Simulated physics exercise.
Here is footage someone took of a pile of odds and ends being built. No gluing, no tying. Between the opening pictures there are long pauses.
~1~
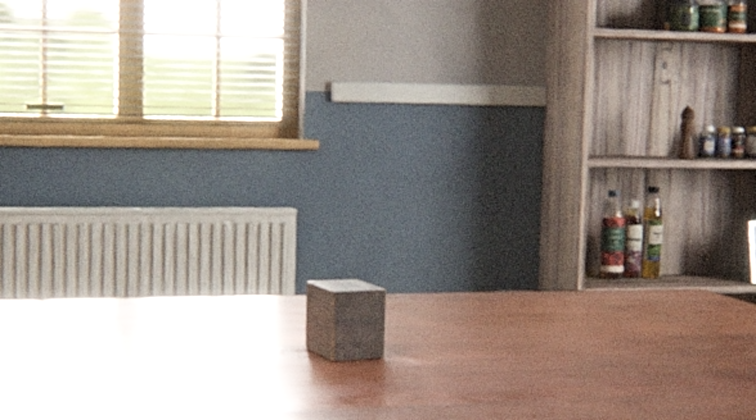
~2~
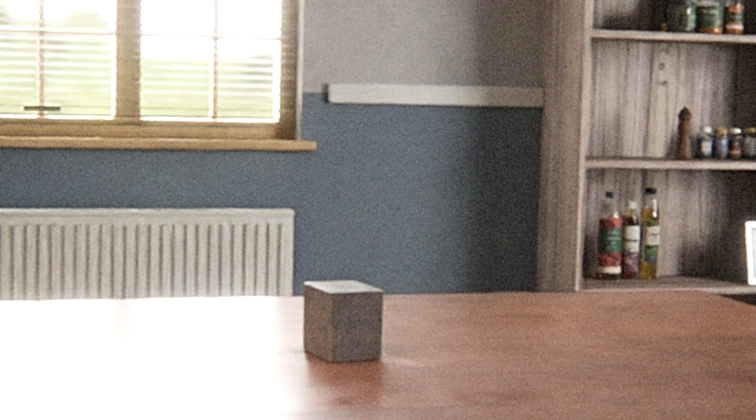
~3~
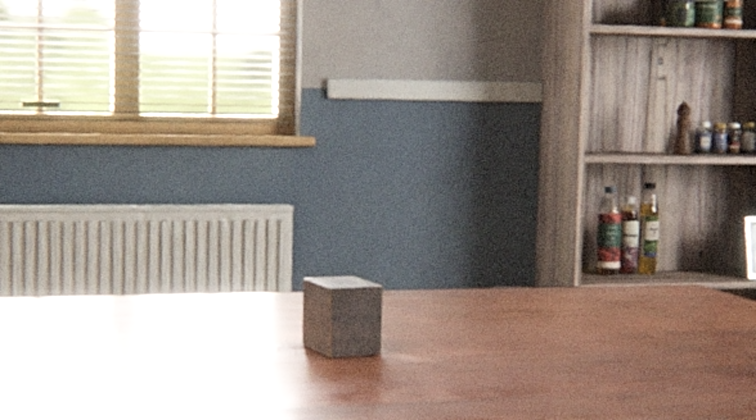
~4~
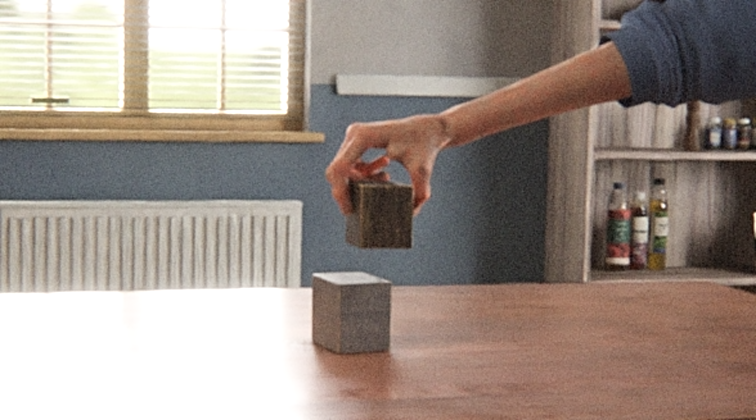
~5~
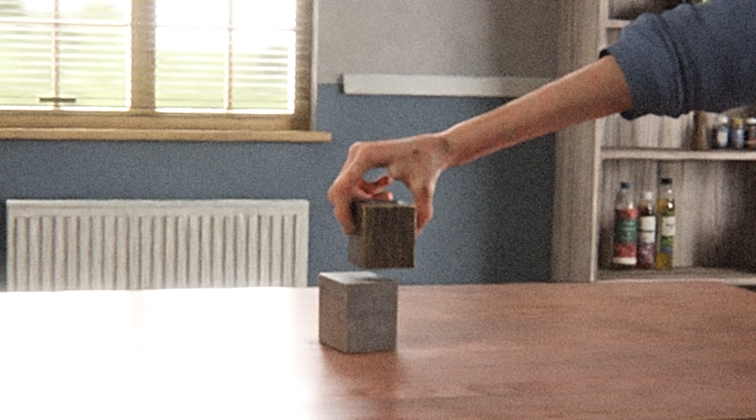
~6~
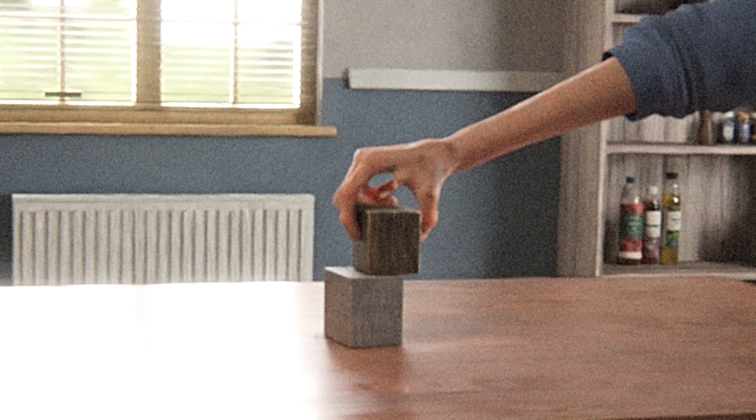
A hand reaching in from the right and lowering a dark block onto a grey block sitting on a wooden table.
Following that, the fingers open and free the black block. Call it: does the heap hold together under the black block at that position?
It holds together.
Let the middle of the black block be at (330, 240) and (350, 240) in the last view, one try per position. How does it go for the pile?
Try one: It topples; try two: It stands firm.
Then, 0.70 s on from there, no change.
Then, 1.60 s on from there, black block resting near (387, 240).
In the end, both unmoved. At the end, from the last picture's camera, black block near (387, 240). The pile stays up.
